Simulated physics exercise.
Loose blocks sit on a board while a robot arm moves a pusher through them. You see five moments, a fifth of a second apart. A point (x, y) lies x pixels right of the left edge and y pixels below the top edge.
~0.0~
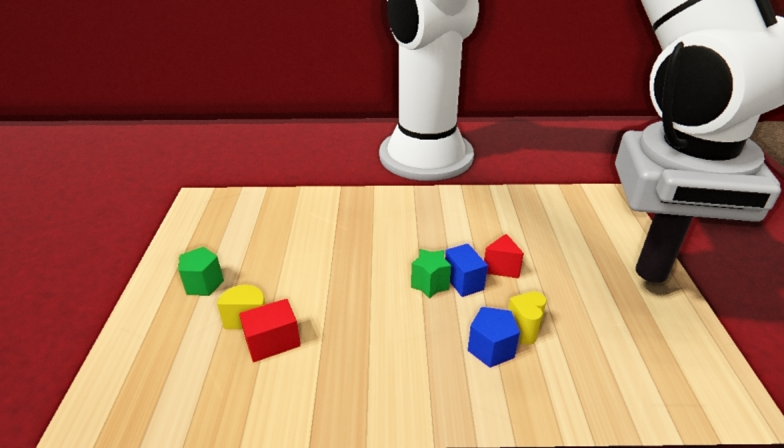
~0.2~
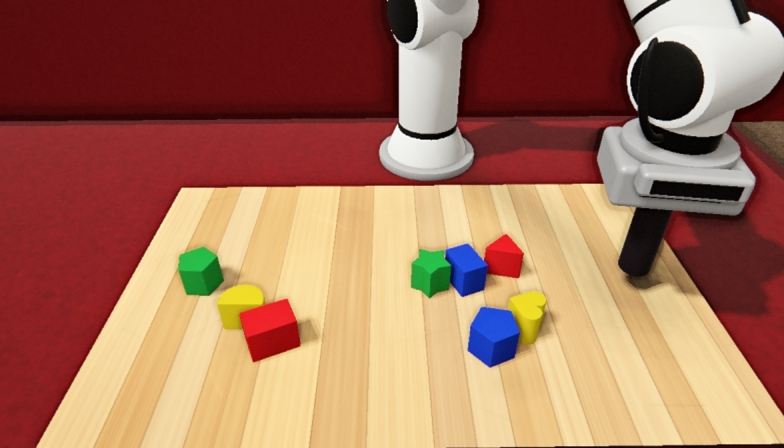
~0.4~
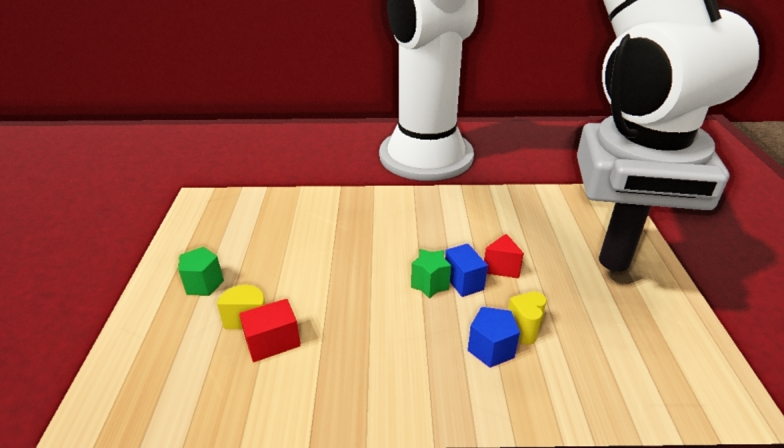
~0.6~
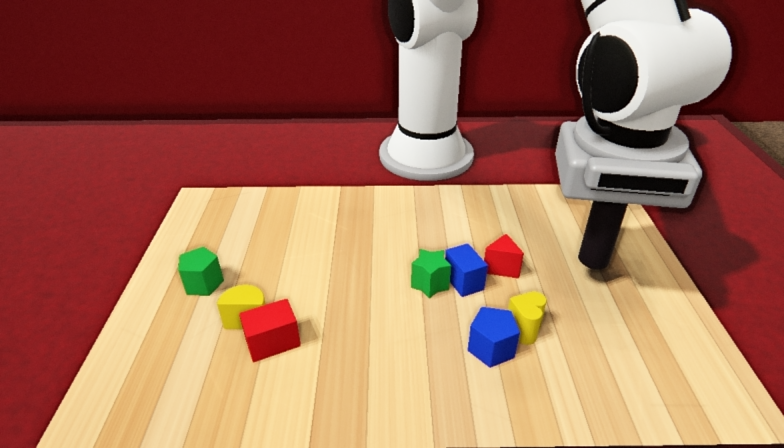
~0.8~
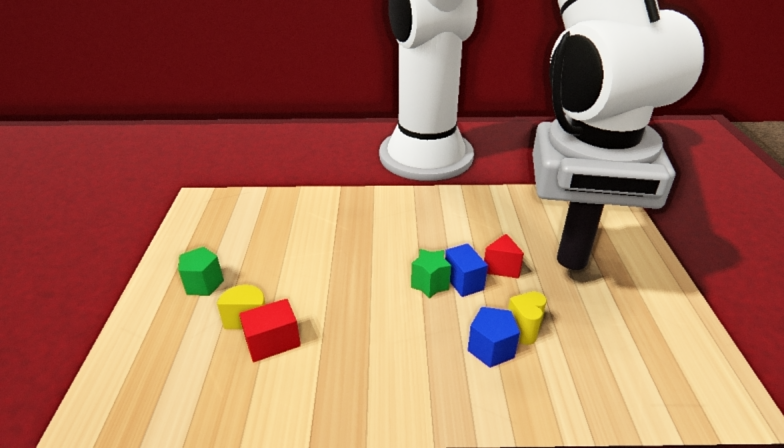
A robot arm holding a black pusher slid steadily left across the right side of a wooden board, nearing a red block, while the scattered red, blue, green and yellow blocks all stayed still.
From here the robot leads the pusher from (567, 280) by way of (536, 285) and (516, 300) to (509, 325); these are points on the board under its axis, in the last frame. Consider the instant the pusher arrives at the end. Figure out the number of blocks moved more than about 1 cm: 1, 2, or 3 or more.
Moved: 1.
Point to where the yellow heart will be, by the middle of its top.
In the picture, that point is around (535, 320).
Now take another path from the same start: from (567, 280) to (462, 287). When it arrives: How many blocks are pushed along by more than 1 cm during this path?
The way I see it, the answer is three or more.
On the path given first. One third of the way, pusher at (540, 266); nothing pushed yet.
Two thirds of the way, pusher at (519, 282); nothing pushed yet.
At the end, pusher at (513, 305); red three-sided block unmoved; yellow heart at (535, 320).
